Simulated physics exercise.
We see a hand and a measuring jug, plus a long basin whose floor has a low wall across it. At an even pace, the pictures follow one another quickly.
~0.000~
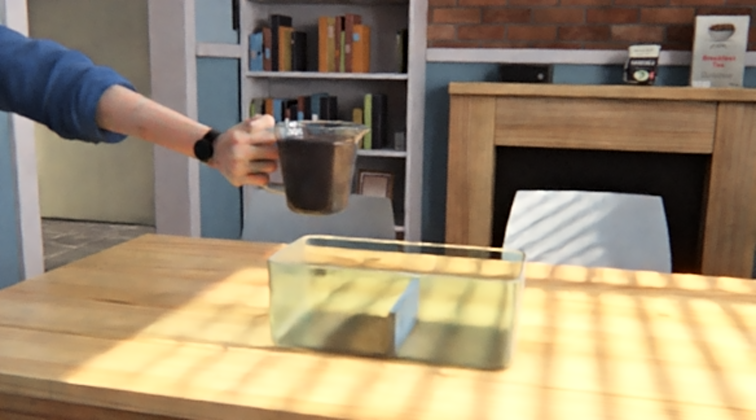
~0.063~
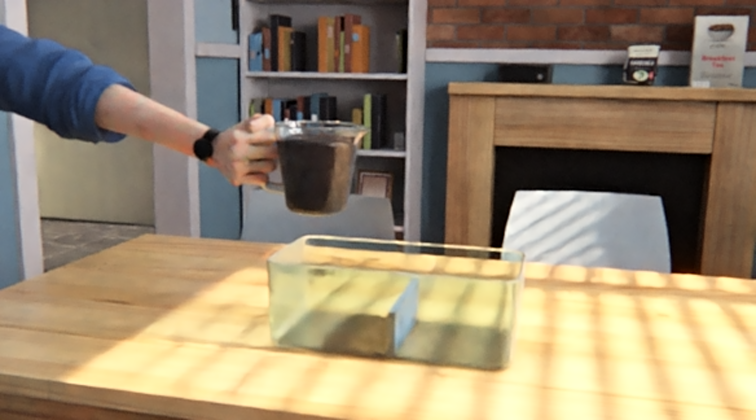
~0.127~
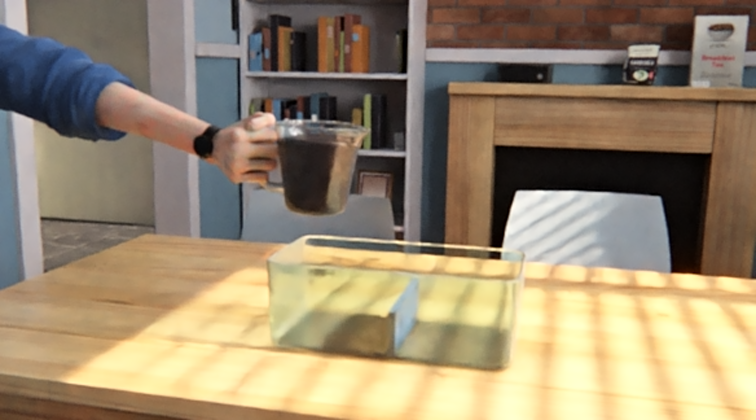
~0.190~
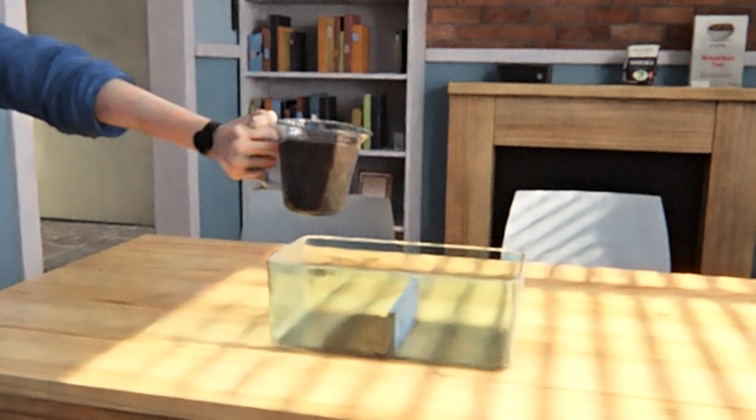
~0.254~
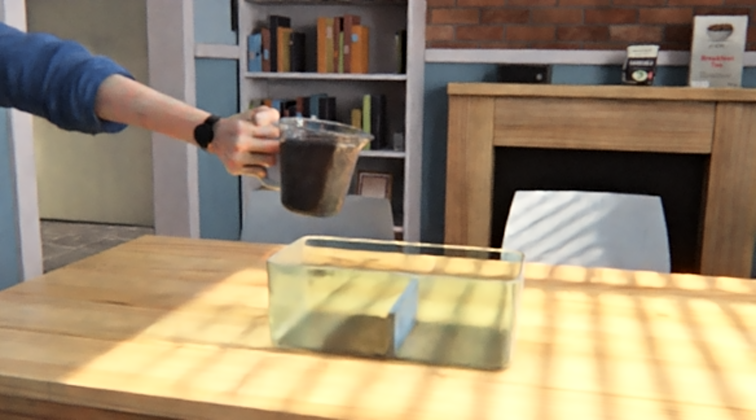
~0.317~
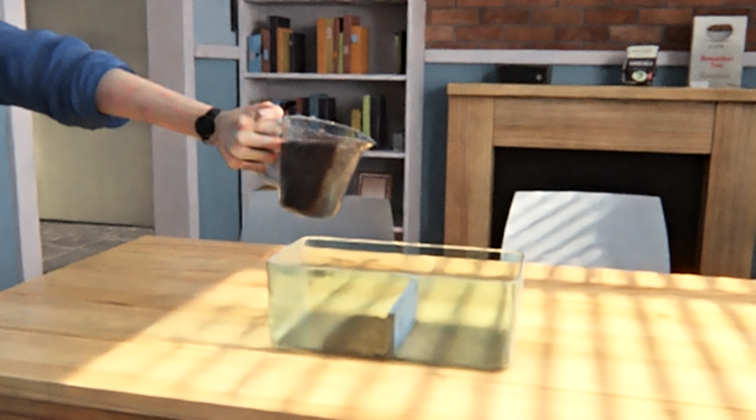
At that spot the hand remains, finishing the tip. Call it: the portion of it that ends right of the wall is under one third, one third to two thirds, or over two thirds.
One third to two thirds.
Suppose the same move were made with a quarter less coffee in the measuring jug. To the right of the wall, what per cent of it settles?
Estimated share: Around 45 %.
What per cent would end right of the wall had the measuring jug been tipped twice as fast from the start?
Something like 35 percent.
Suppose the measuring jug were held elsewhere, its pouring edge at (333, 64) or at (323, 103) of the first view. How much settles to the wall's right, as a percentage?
Roughly 15 % and 5 %.
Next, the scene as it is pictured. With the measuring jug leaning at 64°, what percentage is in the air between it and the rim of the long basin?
Estimated: 15 per cent or thereabouts.
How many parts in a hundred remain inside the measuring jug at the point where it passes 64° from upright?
I'd put it at some 70 in a hundred.
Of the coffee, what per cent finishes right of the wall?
Share approx. 60 per cent.
A moment on, the measuring jug is tipped part way and 72 per cent is still to pour, 0 is left of the wall and 12 right of it.
Next, the measuring jug is tipped on its side and 16 per cent is still to pour, 17 is left of the wall and 56 right of it.
Then the measuring jug is tipped right over and 0 per cent is still to pour, 40 is left of the wall and 59 right of it.
Later the measuring jug is tipped right over and 0 per cent is still to pour, 40 is left of the wall and 59 right of it.
Finally, 40 per cent lies left of the wall, 59 right of it and 1 outside.
